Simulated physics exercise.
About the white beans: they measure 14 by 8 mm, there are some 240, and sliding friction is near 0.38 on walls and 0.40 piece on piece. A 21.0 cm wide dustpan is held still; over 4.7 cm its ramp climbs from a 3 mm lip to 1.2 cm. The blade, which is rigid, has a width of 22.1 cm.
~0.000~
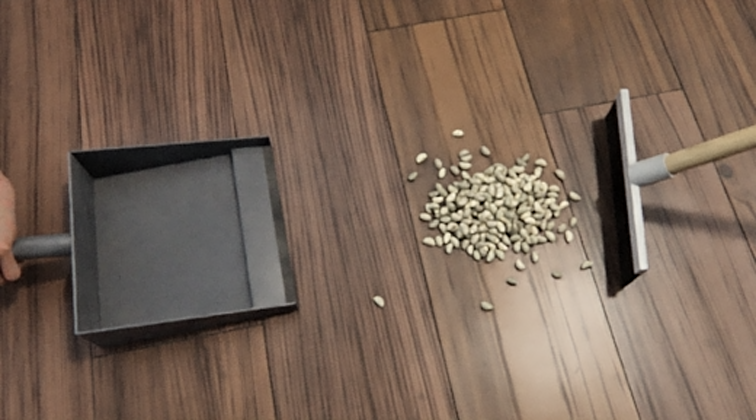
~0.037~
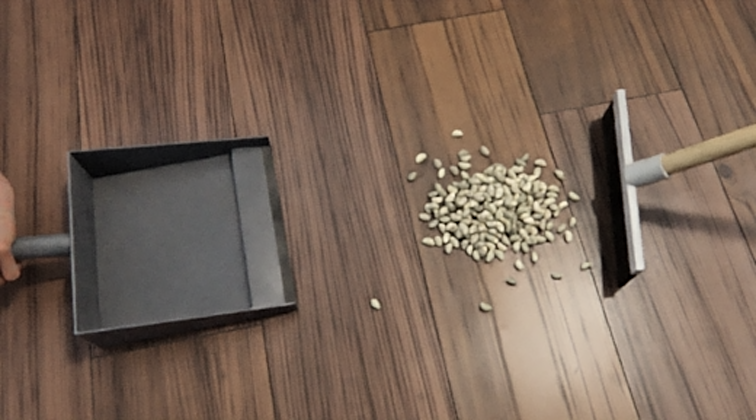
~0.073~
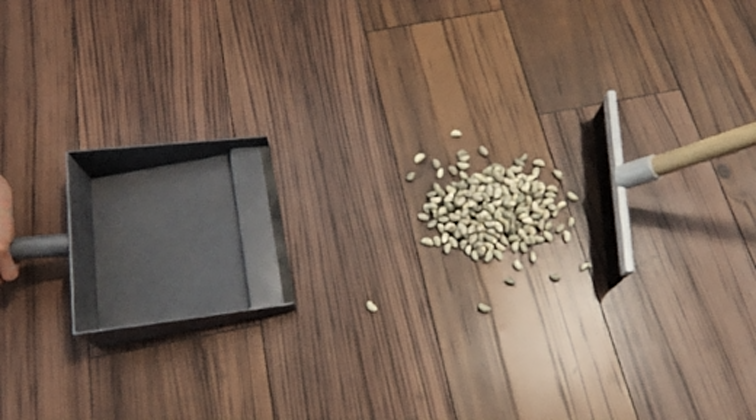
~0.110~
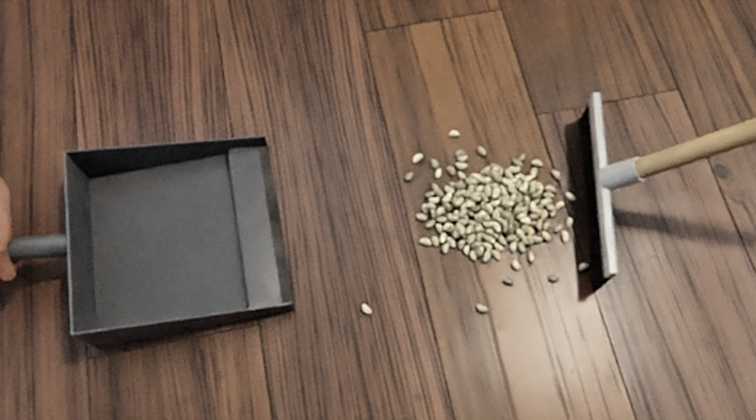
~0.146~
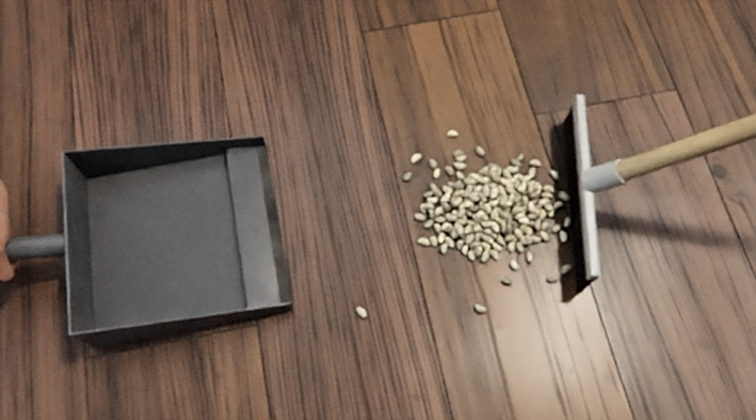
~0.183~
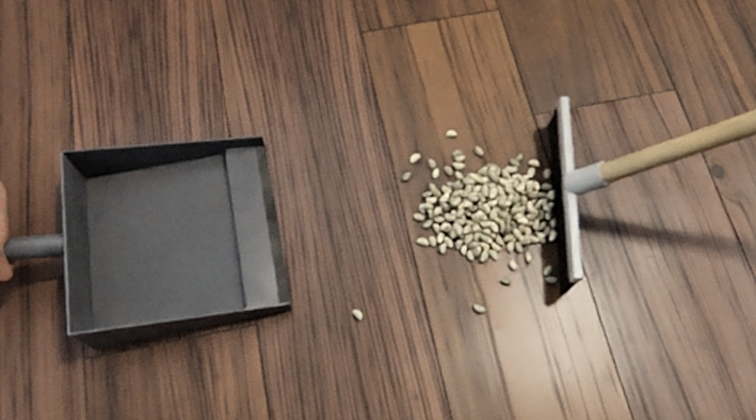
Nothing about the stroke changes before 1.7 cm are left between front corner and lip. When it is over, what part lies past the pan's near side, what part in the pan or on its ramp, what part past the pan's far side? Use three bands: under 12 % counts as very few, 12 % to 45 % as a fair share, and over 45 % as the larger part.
Near side: Very few; pan: A fair share; far side: Very few.
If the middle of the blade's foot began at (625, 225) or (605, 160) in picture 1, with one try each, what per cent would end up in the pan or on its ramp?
I'd put it near 10 per cent for the first and near 25 per cent for the second.
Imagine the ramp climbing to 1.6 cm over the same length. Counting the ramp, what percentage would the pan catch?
20 %.
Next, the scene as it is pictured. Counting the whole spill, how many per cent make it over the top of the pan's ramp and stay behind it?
Estimate: Close to 0 per cent of the total.
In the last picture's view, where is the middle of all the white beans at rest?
About (287, 221).
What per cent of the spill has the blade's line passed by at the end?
Estimate: Near 5 %.
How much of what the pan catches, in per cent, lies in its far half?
Something like 20 in a hundred.
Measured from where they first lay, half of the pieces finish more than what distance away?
24 cm or so.
After 0.47 s, middle of the blade 19 cm from the lip; 0 % over the lip, far side 0 %, near side 5 %.
Then, at 0.67 s, middle of the blade 10 cm from the lip; 0 % over the lip, far side 5 %, near side 5 %.
After 0.98 s, middle of the blade 4 cm from the lip; 20 % over the lip, far side 5 %, near side 5 %.
In the end, at 2.2 s, near side 5 %, pan 20 %, far side 5 %, in front of the lip or behind the blade 70 %.
